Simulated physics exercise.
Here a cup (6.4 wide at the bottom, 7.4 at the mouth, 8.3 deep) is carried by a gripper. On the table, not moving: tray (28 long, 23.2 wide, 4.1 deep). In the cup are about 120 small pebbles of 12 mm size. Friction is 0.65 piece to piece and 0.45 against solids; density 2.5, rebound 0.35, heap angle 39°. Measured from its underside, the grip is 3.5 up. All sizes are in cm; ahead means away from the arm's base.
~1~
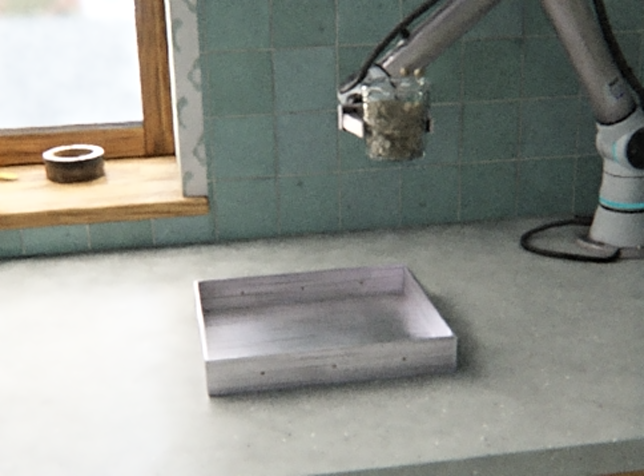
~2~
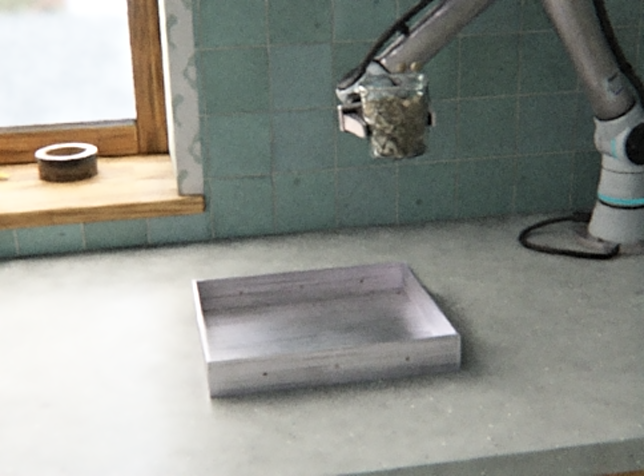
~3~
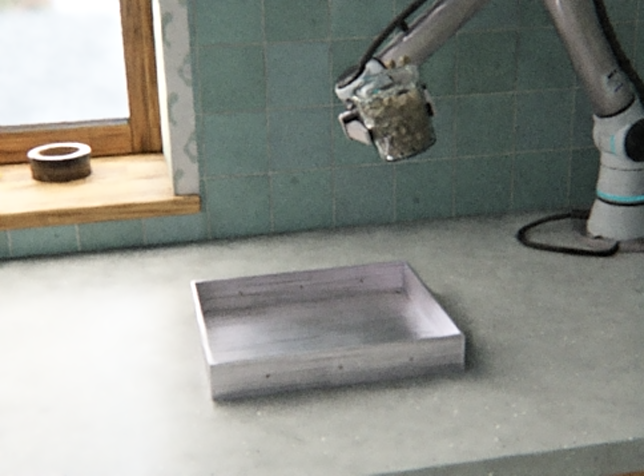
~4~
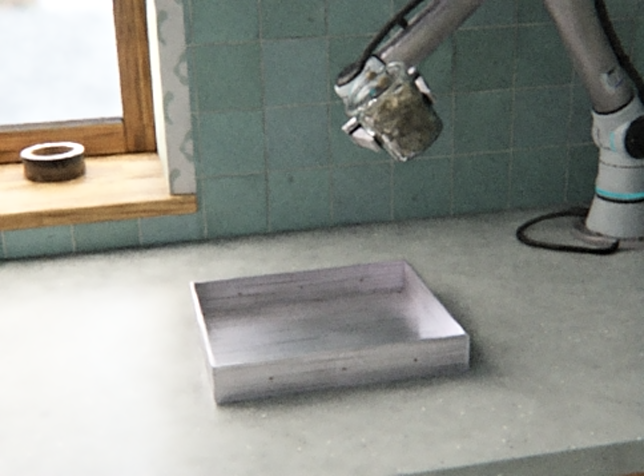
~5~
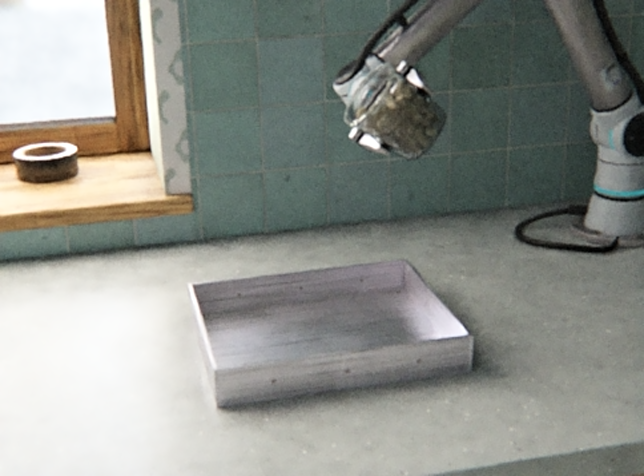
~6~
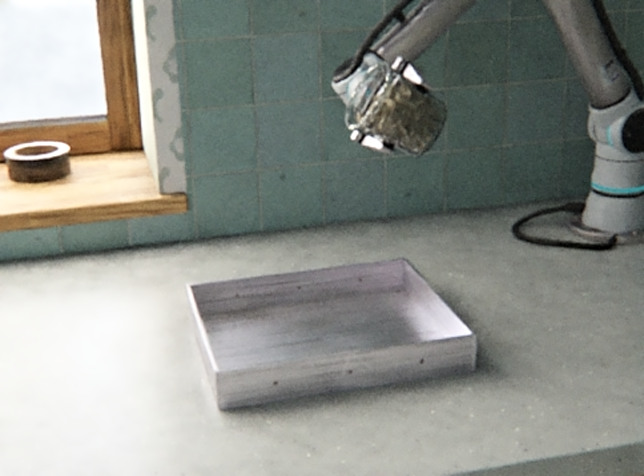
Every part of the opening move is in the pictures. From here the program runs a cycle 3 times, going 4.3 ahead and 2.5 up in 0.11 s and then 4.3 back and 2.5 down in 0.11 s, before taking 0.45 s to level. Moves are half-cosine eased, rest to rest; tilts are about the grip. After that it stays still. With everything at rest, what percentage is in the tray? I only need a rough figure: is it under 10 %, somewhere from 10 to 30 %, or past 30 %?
Roughly, it is past 30 %.
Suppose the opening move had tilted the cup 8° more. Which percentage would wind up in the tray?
Then about 80 per cent.
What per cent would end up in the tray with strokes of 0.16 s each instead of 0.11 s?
In that case around 10 per cent.
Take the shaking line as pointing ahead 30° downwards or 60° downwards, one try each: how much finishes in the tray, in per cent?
Near 10 and 5 percent respectively.
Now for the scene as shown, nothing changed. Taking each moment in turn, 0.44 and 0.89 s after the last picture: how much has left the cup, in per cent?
Readings in order: 50, 60.
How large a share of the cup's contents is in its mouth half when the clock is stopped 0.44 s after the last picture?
Around 70 percent.
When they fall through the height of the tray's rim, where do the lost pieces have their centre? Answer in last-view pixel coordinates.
(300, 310).
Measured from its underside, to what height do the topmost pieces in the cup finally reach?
Around 5.0 cm up.
Then, 0.44 s later, tilted 57° forward, highest piece 29 above the table; 63 in the cup, 36 in the tray, 23 in flight or on a rim.
Then, 0.89 s later, tilted 28° forward, highest piece 30 above the table; 75 in the tray, 46 in the cup, 1 on the table or floor.
Then, 1.31 s later, level, highest piece 29 above the table; 75 in the tray, 46 in the cup, 1 on the table or floor.
Then, 2.36 s later, level, highest piece 28 above the table; 75 in the tray, 46 in the cup, 1 on the table or floor.
At rest, 75 in the tray, 46 in the cup, 1 on the table or floor. That is 61 % in the tray.
